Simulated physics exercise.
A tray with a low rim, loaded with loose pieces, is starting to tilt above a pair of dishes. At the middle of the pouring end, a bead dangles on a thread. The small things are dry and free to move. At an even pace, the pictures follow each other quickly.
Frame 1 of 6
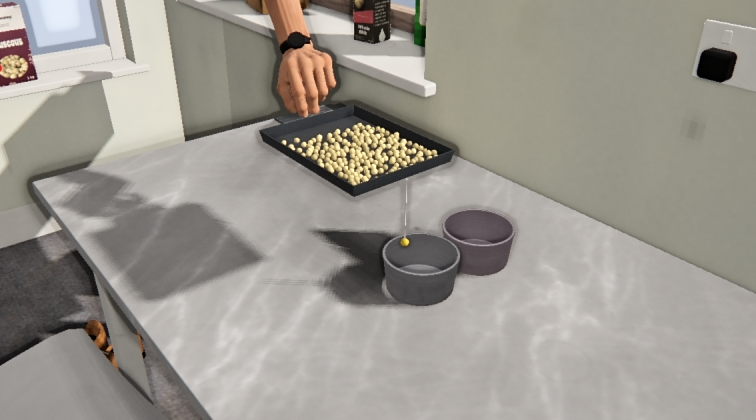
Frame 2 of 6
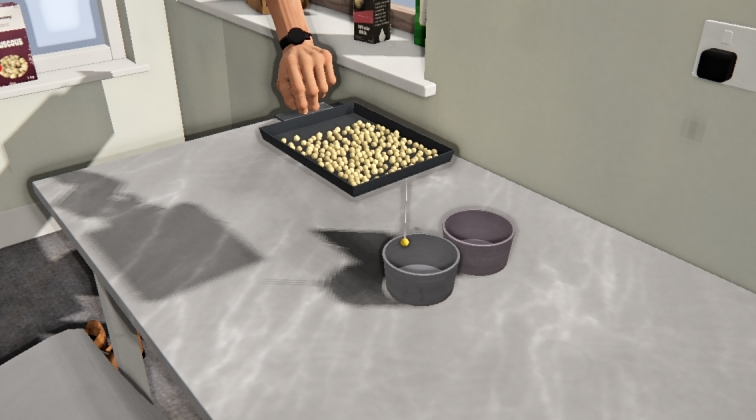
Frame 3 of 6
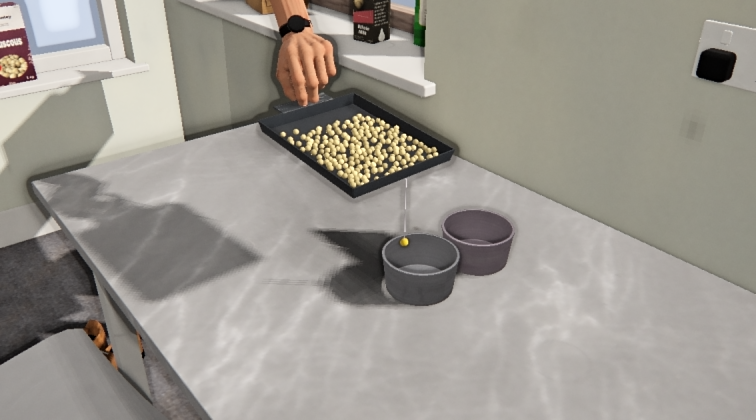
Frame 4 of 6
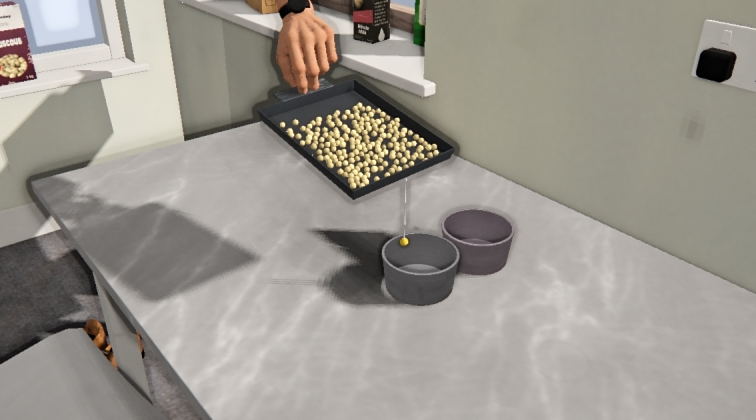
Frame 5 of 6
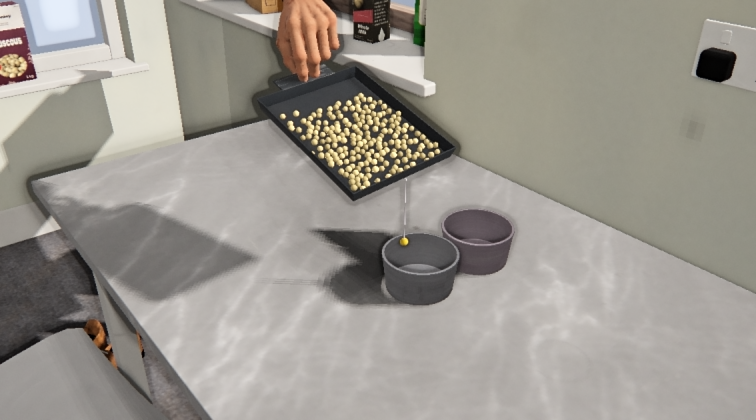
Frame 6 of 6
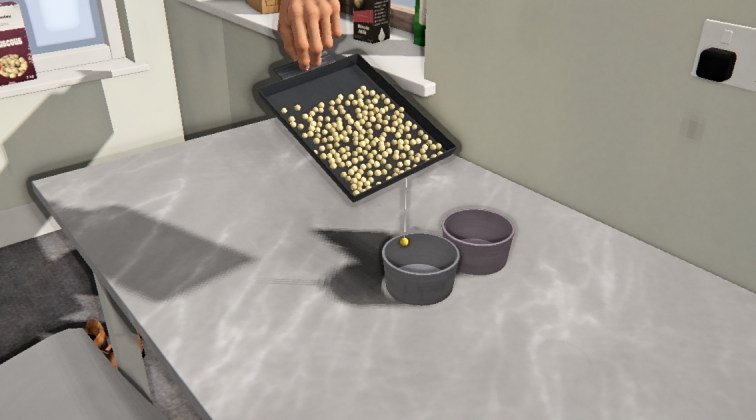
A hand tilted a dark tray of small pale beans more and more steeply toward its near end, and the beans shifted loosely inside it, above two small bowls and a hanging yellow bead.
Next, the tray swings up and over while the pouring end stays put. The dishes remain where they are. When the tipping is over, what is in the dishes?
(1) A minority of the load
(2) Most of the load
Answer: 1.
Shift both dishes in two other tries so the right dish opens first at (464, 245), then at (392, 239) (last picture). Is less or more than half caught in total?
Well, it comes to a greater portion at first and a lesser portion after that.
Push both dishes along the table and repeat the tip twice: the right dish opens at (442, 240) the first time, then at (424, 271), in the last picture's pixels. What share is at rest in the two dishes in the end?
The first gives 80 %, the second 70 %.
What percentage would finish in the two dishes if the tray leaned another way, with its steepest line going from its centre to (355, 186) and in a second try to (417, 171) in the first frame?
I'd put it at some 0 % and then some 70 %.
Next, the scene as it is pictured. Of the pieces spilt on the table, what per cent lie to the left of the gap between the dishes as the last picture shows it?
I'd put it at around 80 per cent.
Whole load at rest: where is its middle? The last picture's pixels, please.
About pixel (384, 325).
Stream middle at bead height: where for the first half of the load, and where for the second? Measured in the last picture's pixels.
Earlier portion about (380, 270); later portion about (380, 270).
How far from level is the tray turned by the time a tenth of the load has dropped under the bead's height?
The tilt then is about 85°.
Just after the last frame, tray tipped steeply; almost all on the tray; just a few in the air.
A moment on, tray tipped past a quarter turn; roughly a quarter on the tray; about a tenth in the left dish; roughly a third outside both; roughly a third in the air.
Further on, tray tipped past a quarter turn; about a tenth in the left dish; the larger part outside both.
When it is over, tray tipped past a quarter turn; about a tenth in the left dish; not one in the right dish; the larger part outside both.
